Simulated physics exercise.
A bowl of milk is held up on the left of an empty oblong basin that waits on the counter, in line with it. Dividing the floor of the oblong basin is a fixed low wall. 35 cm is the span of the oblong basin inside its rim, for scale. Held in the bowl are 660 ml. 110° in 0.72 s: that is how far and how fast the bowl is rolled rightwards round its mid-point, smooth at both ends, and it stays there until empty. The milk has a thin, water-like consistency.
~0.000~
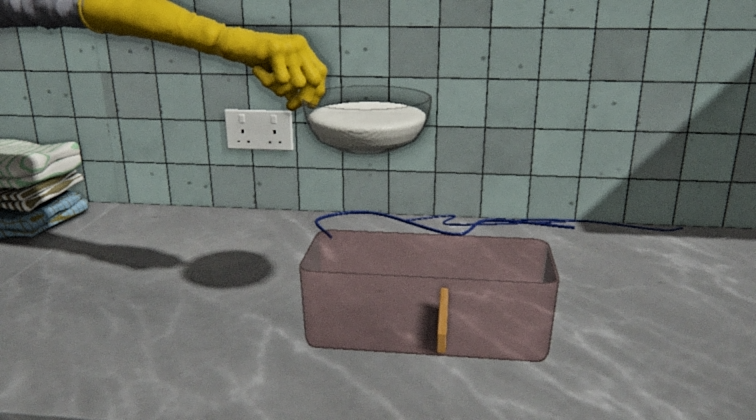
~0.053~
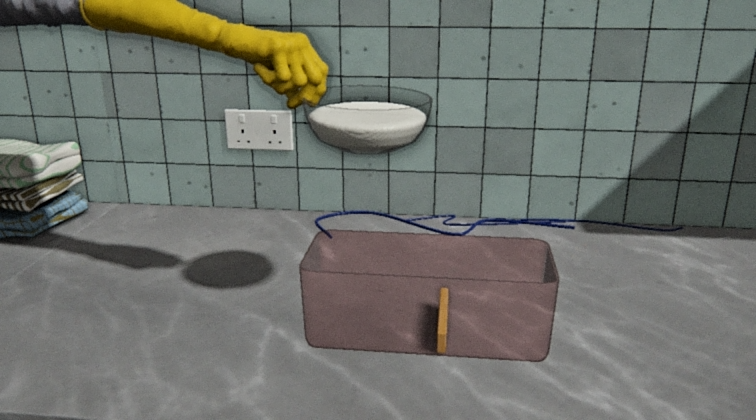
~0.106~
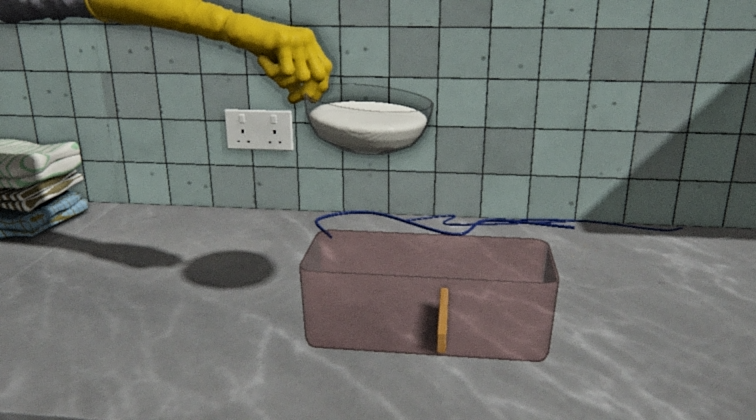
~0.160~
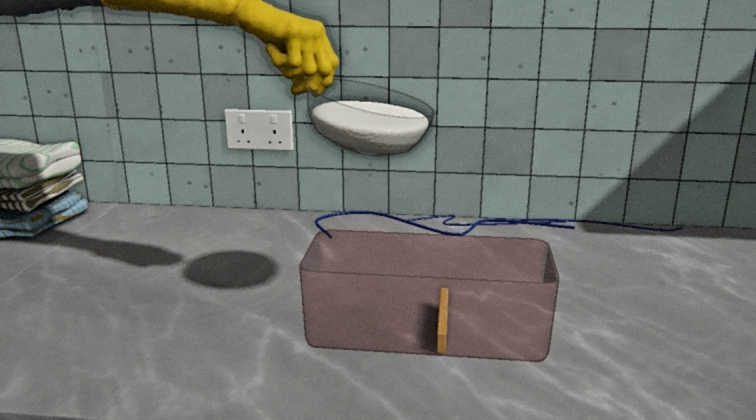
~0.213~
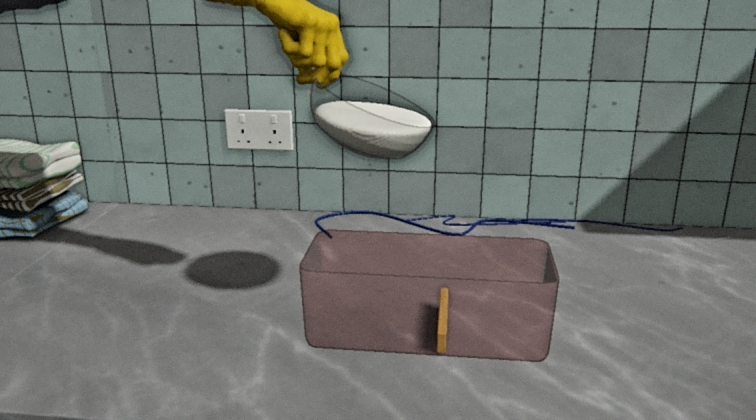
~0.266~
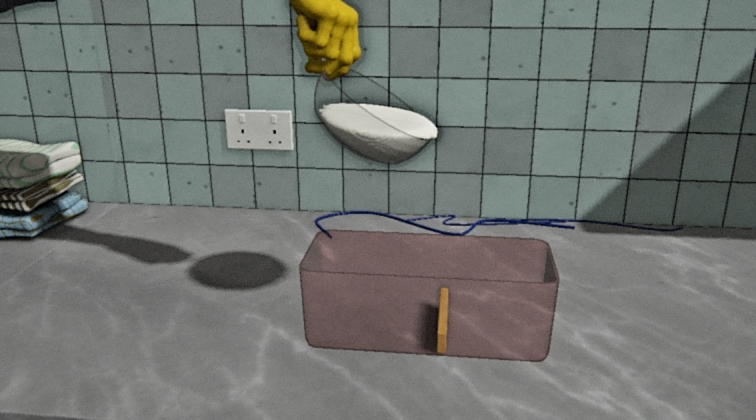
At a grey counter against a green tiled wall, a yellow-gloved hand held a clear bowl of milk above an empty oblong basin, barely moved at first, then steadily tilted the bowl to the right.
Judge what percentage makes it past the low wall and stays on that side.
Some 59 per cent makes it over and stays.
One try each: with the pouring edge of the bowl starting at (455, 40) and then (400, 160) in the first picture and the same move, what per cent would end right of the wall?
In turn about 65 and 25 per cent.
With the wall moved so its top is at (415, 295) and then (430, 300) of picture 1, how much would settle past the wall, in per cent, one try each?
85 in a hundred, followed by 75 in a hundred.
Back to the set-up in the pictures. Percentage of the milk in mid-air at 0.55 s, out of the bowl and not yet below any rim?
Around 52 in a hundred.
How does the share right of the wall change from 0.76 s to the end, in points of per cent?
It ends up lower by roughly 5.
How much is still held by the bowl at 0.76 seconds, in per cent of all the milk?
Around 0 percent of it.
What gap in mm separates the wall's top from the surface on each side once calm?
About 22 mm left, about 12 mm right.
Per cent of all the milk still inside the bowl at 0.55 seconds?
Fraction remaining: Approx. 10 per cent.
Then, 0.55 s in, the tilt is 96° and 9 per cent is still to pour, 0 is left of the wall and 39 right of it.
Then, 0.76 s in, the tilt is 110° and 0 per cent is still to pour, 30 is left of the wall and 63 right of it.
Then, 0.98 s in, the tilt is 110° and 0 per cent is still to pour, 38 is left of the wall and 60 right of it.
Then, 1.22 s in, the tilt is 110° and 0 per cent is still to pour, 39 is left of the wall and 59 right of it.
Finally, 39 per cent lies left of the wall, 59 right of it and 2 outside.
